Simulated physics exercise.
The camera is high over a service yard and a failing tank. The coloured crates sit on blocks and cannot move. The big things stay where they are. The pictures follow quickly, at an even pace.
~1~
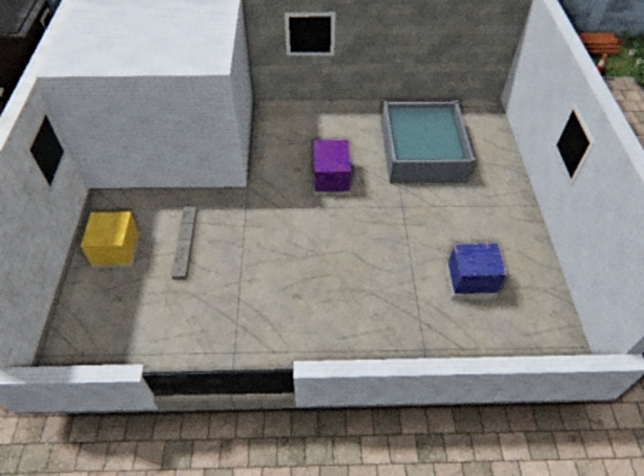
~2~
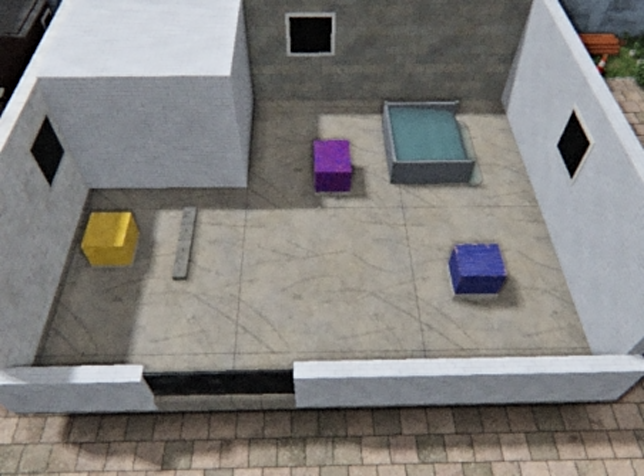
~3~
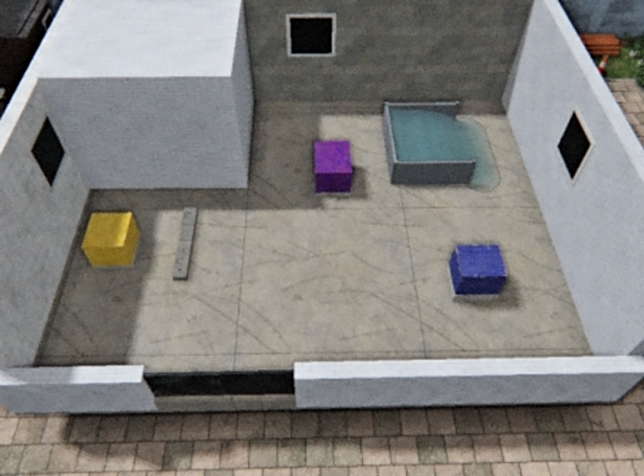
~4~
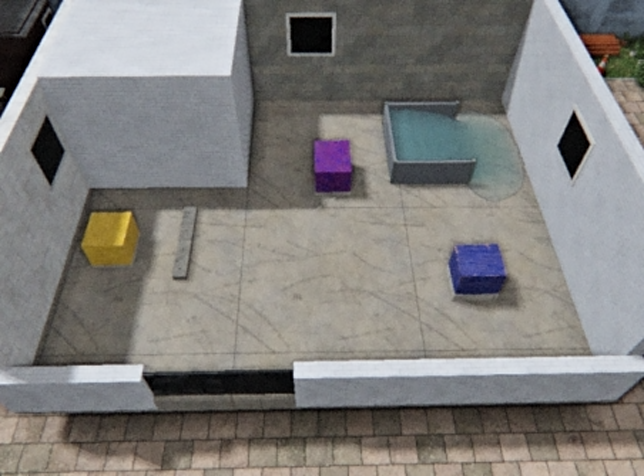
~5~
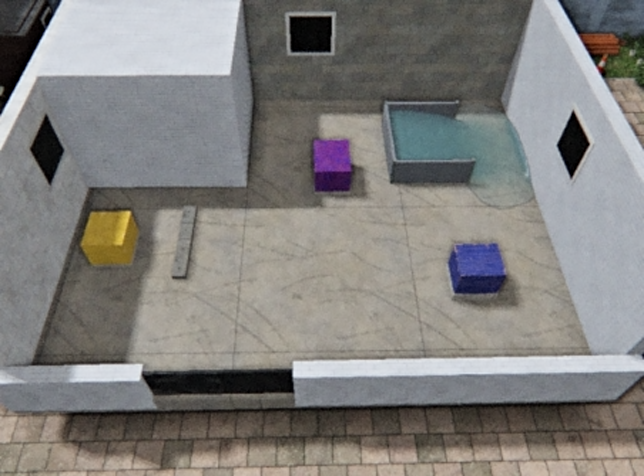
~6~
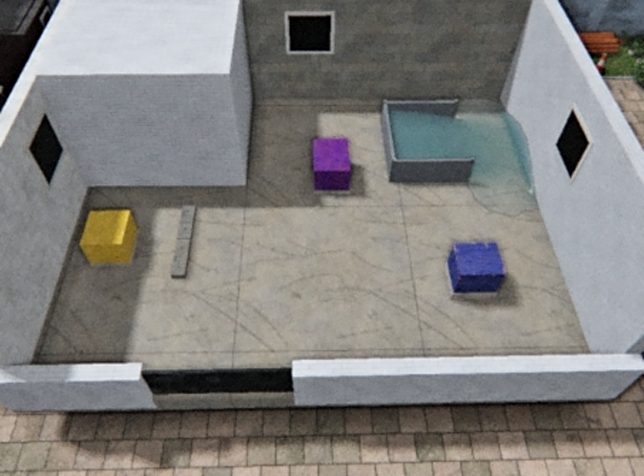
In a walled yard with yellow, purple and blue blocks, the right side of a grey water tank opened, and water poured out and spread across the floor to the right-hand wall.
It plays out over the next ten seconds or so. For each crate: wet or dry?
The yellow crate stays dry; the blue crate stays dry; the purple crate stays dry.
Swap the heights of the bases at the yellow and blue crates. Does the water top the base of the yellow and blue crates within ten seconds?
My reading: Yellow crate stays dry; blue crate ends up wet.
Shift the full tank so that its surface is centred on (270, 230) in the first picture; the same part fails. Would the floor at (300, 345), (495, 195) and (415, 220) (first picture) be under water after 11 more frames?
In that order: Free of water, flooded, awash.
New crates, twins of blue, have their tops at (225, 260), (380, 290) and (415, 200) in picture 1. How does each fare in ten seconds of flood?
As listed: Stays dry, remains dry, is spared.
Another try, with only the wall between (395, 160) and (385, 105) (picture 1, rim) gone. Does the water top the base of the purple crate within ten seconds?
Purple crate is soaked.
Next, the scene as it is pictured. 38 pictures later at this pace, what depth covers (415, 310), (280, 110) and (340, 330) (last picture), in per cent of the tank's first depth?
Roughly 4, 10 and 4 per cent, in turn.
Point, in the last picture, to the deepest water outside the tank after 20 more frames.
I would point to (559, 378).
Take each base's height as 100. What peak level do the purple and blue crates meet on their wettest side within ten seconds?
In turn 70 and 50 per cent.
A moment on, water covers 10 % of the floor; the yellow crate not reached, the blue crate not reached, the purple crate not reached.
Next, water covers 20 % of the floor; the yellow crate not reached, the blue crate water round its plinth, the purple crate not reached.
Then, water covers 30 % of the floor; the yellow crate not reached, the blue crate water round its plinth, the purple crate not reached.
Later, water covers 50 % of the floor; the yellow crate not reached, the blue crate water round its plinth, the purple crate water round its plinth.
In the end, water covers 70 % of the floor; the yellow crate stayed above the water, the blue crate stayed above the water, the purple crate stayed above the water.
